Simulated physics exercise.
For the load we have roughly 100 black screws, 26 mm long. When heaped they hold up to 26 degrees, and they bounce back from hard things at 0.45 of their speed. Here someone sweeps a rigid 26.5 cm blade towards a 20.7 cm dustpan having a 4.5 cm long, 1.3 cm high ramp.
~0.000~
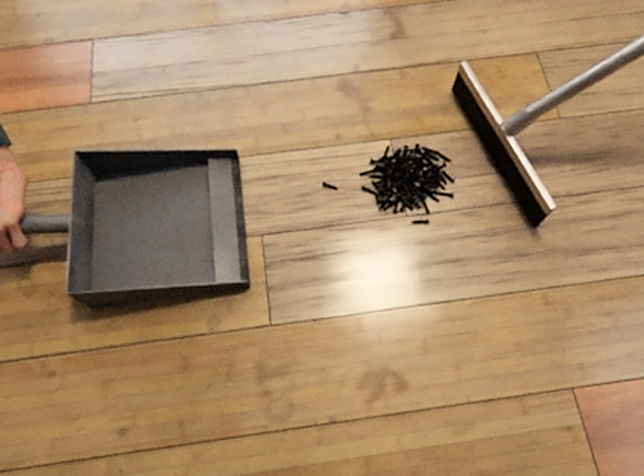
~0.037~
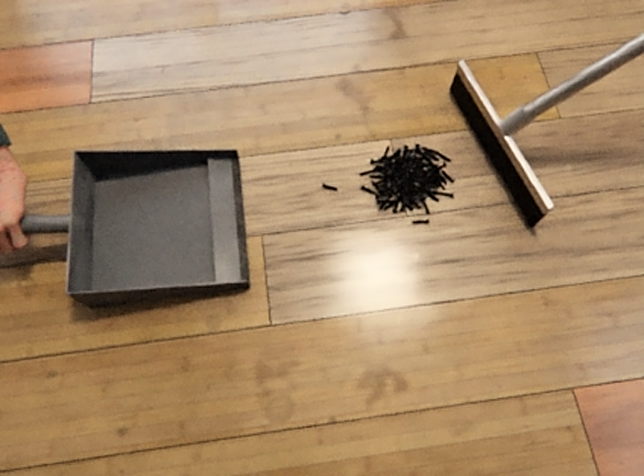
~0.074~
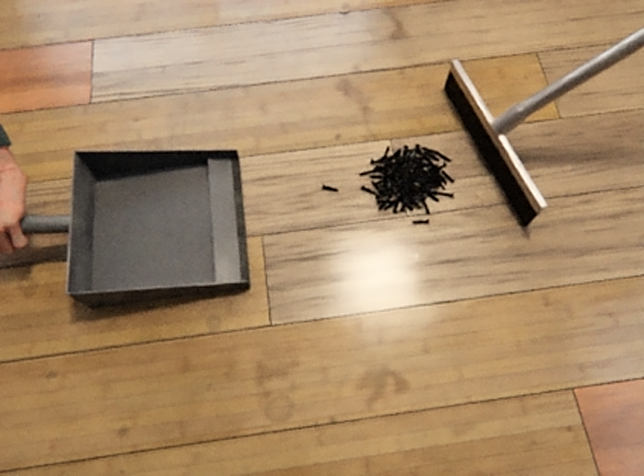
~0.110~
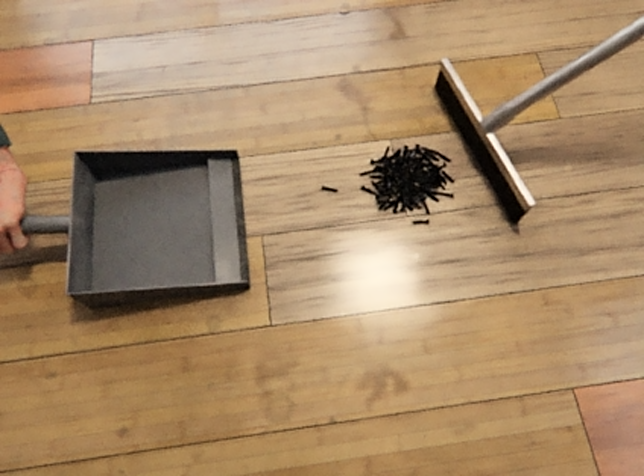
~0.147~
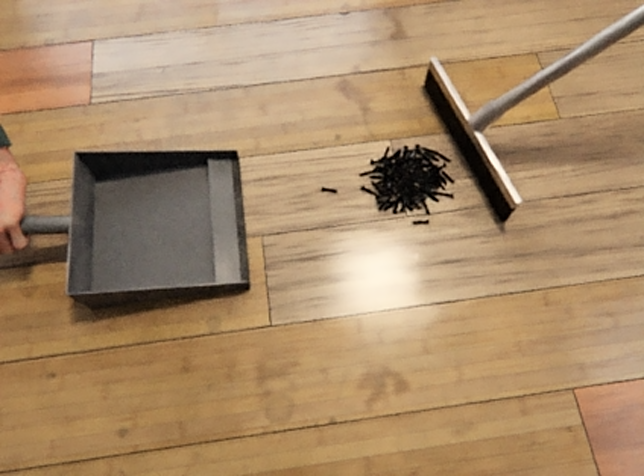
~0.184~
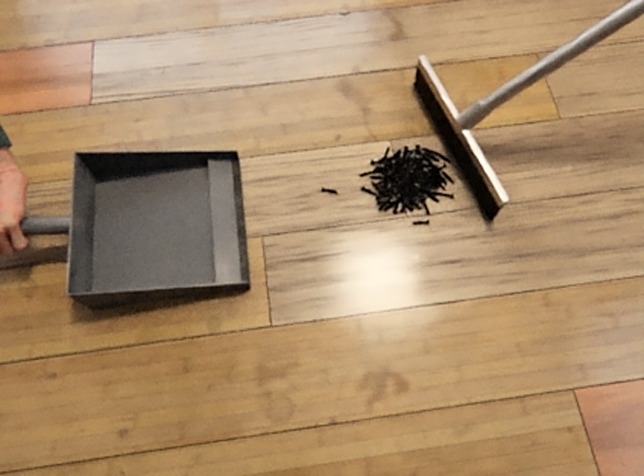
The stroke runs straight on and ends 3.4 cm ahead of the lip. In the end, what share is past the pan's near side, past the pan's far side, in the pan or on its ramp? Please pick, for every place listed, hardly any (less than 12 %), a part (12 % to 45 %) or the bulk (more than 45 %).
Past the pan's near side: Hardly any, past the pan's far side: A part, in the pan or on its ramp: Hardly any.
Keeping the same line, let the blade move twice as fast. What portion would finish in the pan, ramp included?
I'd put it at close to 0 per cent.
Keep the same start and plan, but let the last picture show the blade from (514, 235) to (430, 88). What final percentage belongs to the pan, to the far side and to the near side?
Pan 0 % / far 0 % / near 30 %.
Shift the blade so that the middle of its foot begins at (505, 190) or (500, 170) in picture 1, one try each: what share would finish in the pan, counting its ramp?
Around 0 percent, then around 0 percent.
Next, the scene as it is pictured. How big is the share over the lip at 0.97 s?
About 0 percent up to then.
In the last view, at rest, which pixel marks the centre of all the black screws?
About (292, 186).
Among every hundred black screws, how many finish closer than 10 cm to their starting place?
About 20 percent.
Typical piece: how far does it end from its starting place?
It works out to some 18 cm.
After 0.47 s, middle of the blade 20 cm from the lip; 0 % over the lip, far side 5 %, near side 0 %.
After 0.66 s, middle of the blade 12 cm from the lip; 0 % over the lip, far side 10 %, near side 0 %.
After 0.97 s, middle of the blade 7 cm from the lip; 0 % over the lip, far side 15 %, near side 0 %.
In the end, at 1.6 s, near side 0 %, far side 15 %, pan 0 %, in front of the lip or behind the blade 85 %.
